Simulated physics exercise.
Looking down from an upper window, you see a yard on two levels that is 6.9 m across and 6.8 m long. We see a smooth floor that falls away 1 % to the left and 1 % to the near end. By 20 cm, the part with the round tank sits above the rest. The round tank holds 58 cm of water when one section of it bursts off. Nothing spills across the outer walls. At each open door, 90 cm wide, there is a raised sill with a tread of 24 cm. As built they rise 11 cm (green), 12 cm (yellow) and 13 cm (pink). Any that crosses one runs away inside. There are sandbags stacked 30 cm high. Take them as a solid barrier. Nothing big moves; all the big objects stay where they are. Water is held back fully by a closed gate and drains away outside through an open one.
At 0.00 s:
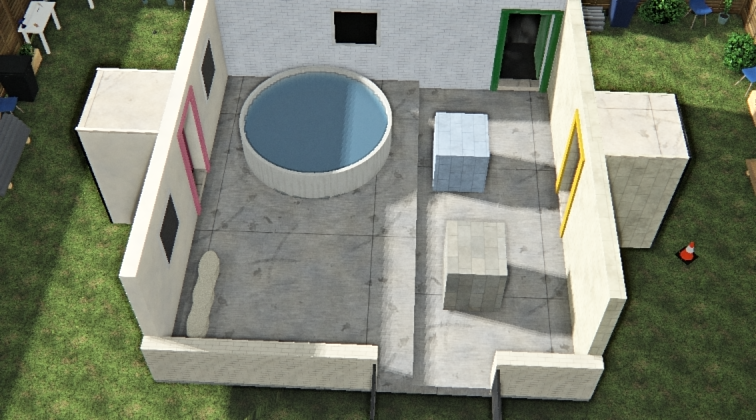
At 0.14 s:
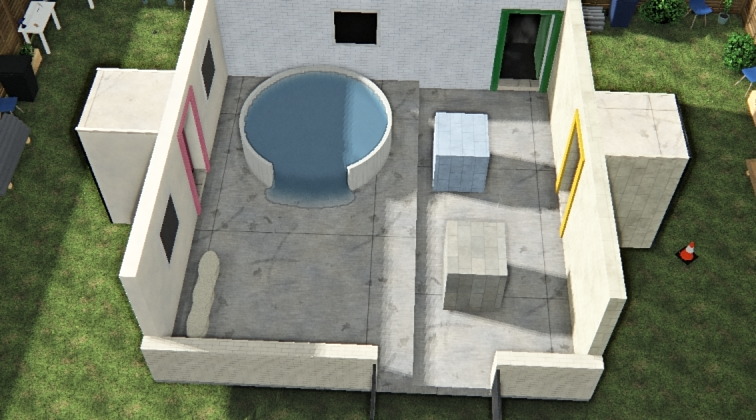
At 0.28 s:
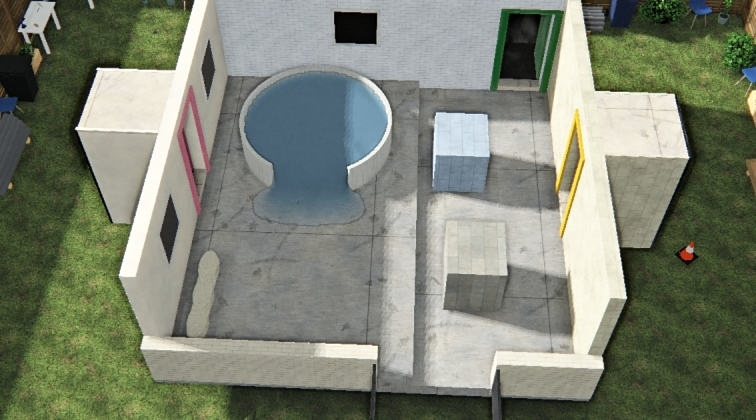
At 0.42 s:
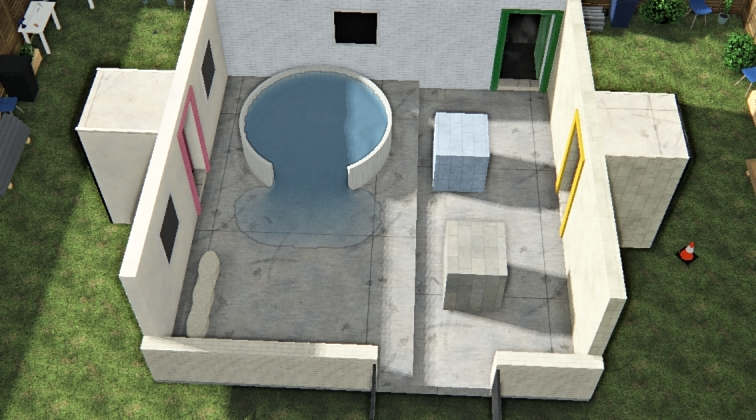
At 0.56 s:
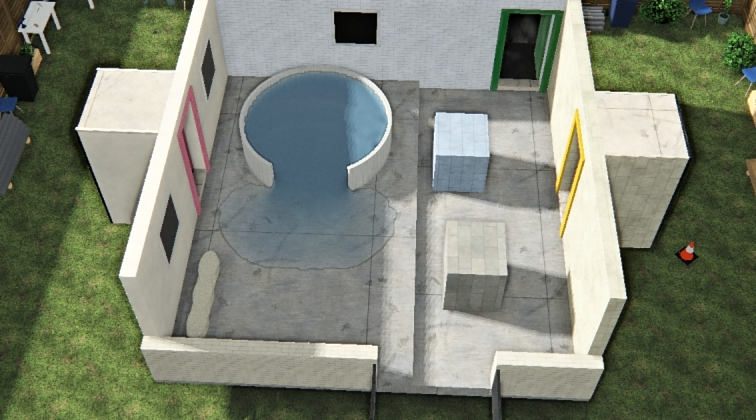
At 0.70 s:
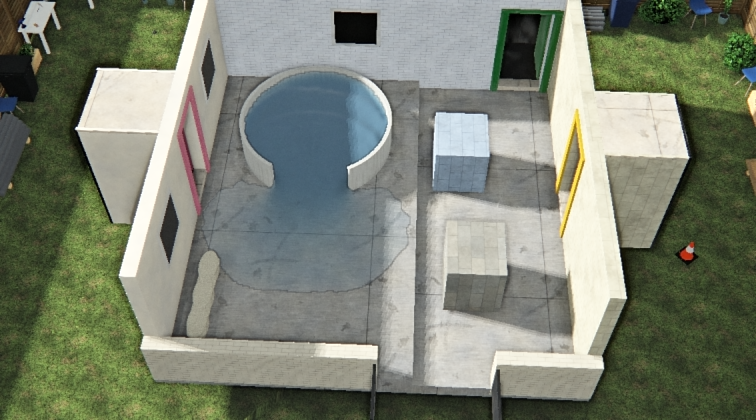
A round, white-walled tank of blue water stands at the back left of a roofless grey-floored yard, seen from high above by a camera that stays still. Pale walls hold a pink doorway on the left, a yellow one on the right and a green one behind, beside two blocks, bluish and grey. The tank's front opens, and water pours through the gap, spreading forward and sideways in a widening sheet.
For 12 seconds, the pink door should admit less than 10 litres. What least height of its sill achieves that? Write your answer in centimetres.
Close to 6.5 cm is just enough.
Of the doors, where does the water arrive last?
It's the green door.
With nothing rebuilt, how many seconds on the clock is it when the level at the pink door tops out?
12.0 s.
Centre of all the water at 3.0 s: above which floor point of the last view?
The centre of all the water is around (304, 214).
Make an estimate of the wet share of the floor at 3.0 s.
Some 40 per cent is wet.
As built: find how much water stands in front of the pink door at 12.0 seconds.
The depth there is around 9.5 cm.
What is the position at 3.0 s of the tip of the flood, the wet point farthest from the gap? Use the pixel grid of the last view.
At about (510, 376).
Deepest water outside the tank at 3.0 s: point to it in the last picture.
About (168, 357).
After 1.4 s water covers 35 % of the floor, deepest (31 cm) near (305, 201); 2 cm at the pink door, 0 litres in over its 13 cm sill.
After 3.0 s water covers 40 % of the floor, deepest (40 cm) near (168, 357); 3 cm at the pink door, 0 litres in over its 13 cm sill.
After 12.0 s water covers 90 % of the floor, deepest (13 cm) near (168, 357); 9 cm at the pink door, 0 litres in over its 13 cm sill.
At the pink door as built, the water arrived by 1.0 s and peaked near 9 cm at 12.0 s.
Run again over the same 12 s with other heights there, 20 litres in over 5 cm, 7 litres over 7 cm. The limit of 10 litres is kept from about 6.5 cm up.
